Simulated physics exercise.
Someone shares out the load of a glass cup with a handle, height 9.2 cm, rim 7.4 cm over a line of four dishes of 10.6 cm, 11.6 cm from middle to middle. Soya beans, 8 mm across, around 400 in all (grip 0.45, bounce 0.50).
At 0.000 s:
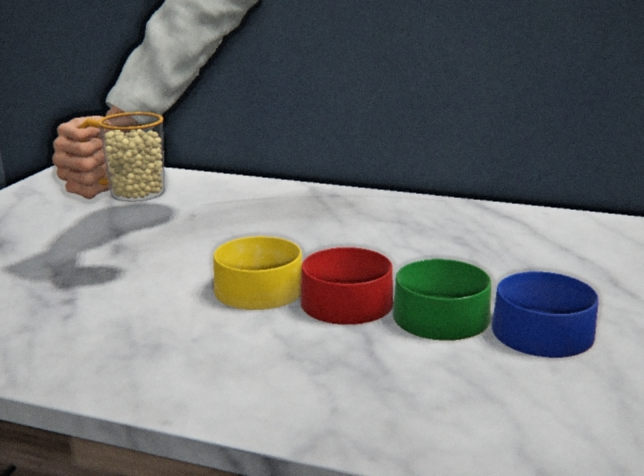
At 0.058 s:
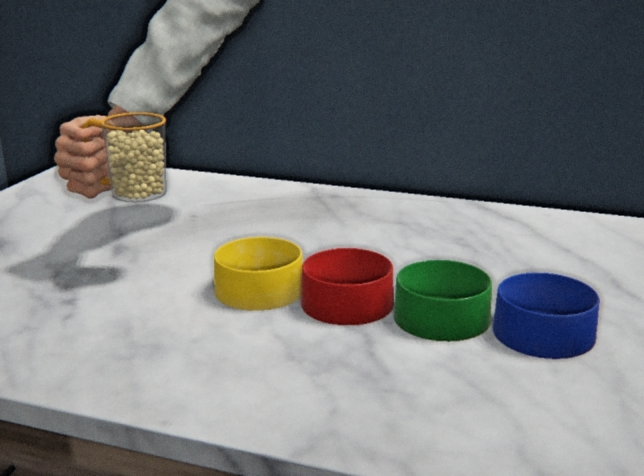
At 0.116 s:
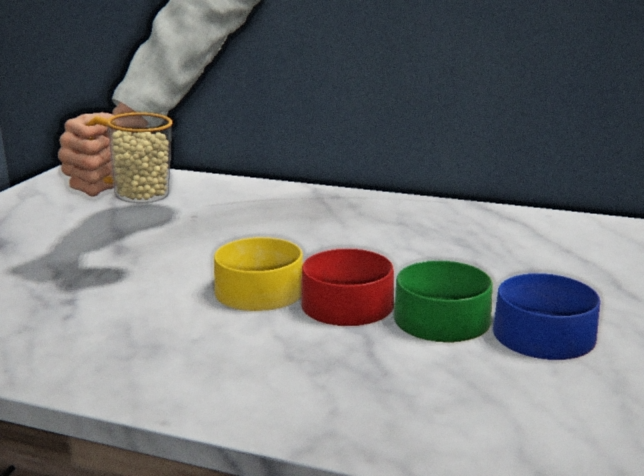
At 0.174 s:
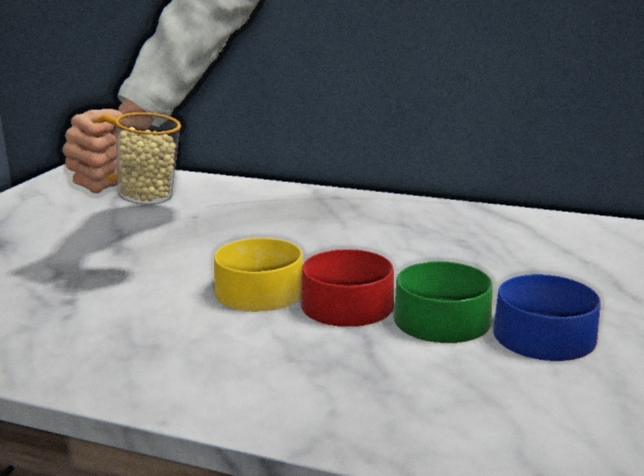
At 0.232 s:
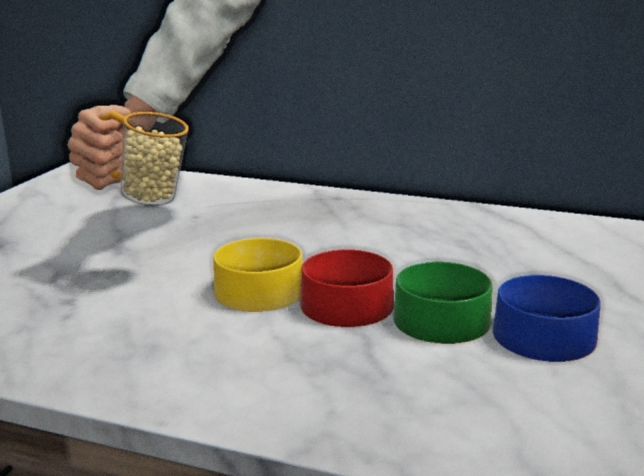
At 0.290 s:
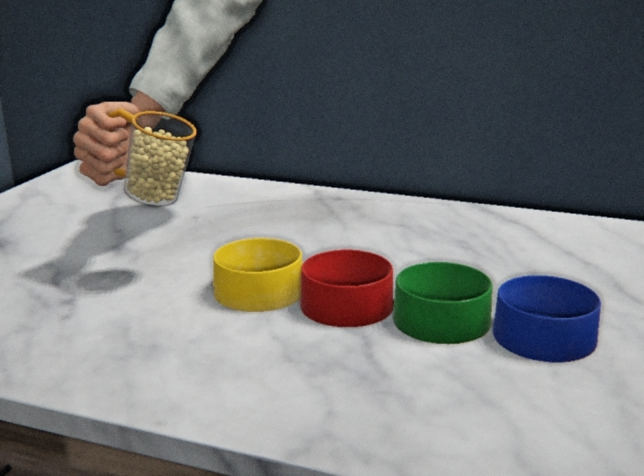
A white marble tabletop with grey veining stands before a dark blue-grey wall, seen from slightly above at an angle. A hand in a pale sleeve holds a clear, orange-rimmed cup of cream-coloured beans at the upper left, while yellow, red, green and blue dishes sit in a row from centre to right. The hand moves the cup slightly right, gradually tilting it rightward, as the dishes stay put and the view remains virtually still.
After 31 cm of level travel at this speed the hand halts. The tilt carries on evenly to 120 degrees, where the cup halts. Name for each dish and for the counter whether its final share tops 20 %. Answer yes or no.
Red yes, blue no, green no, yellow no, counter no.
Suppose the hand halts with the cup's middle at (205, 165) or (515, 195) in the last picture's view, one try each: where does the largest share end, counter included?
Most goes to: Yellow; red.
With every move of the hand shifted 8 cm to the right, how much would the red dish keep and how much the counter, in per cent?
Then: Red 0, counter 10.
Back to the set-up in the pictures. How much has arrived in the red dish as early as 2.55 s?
Near 90 per cent so far.
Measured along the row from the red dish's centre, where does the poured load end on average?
Some 2 cm to the right.
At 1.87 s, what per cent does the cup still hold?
About 5 per cent.
After 1.24 s, tilt 88 degrees; cup holds 95 %.
After 1.87 s, tilt 120 degrees; cup holds 5 %, red 90 %.
Then, at 2.55 s, tilt 120 degrees; cup holds 0 %, red 90 %, green 5 %.
By 2.8 s all is still; red 90 %, blue 0 %, green 5 %, yellow 0 %, counter 5 %.
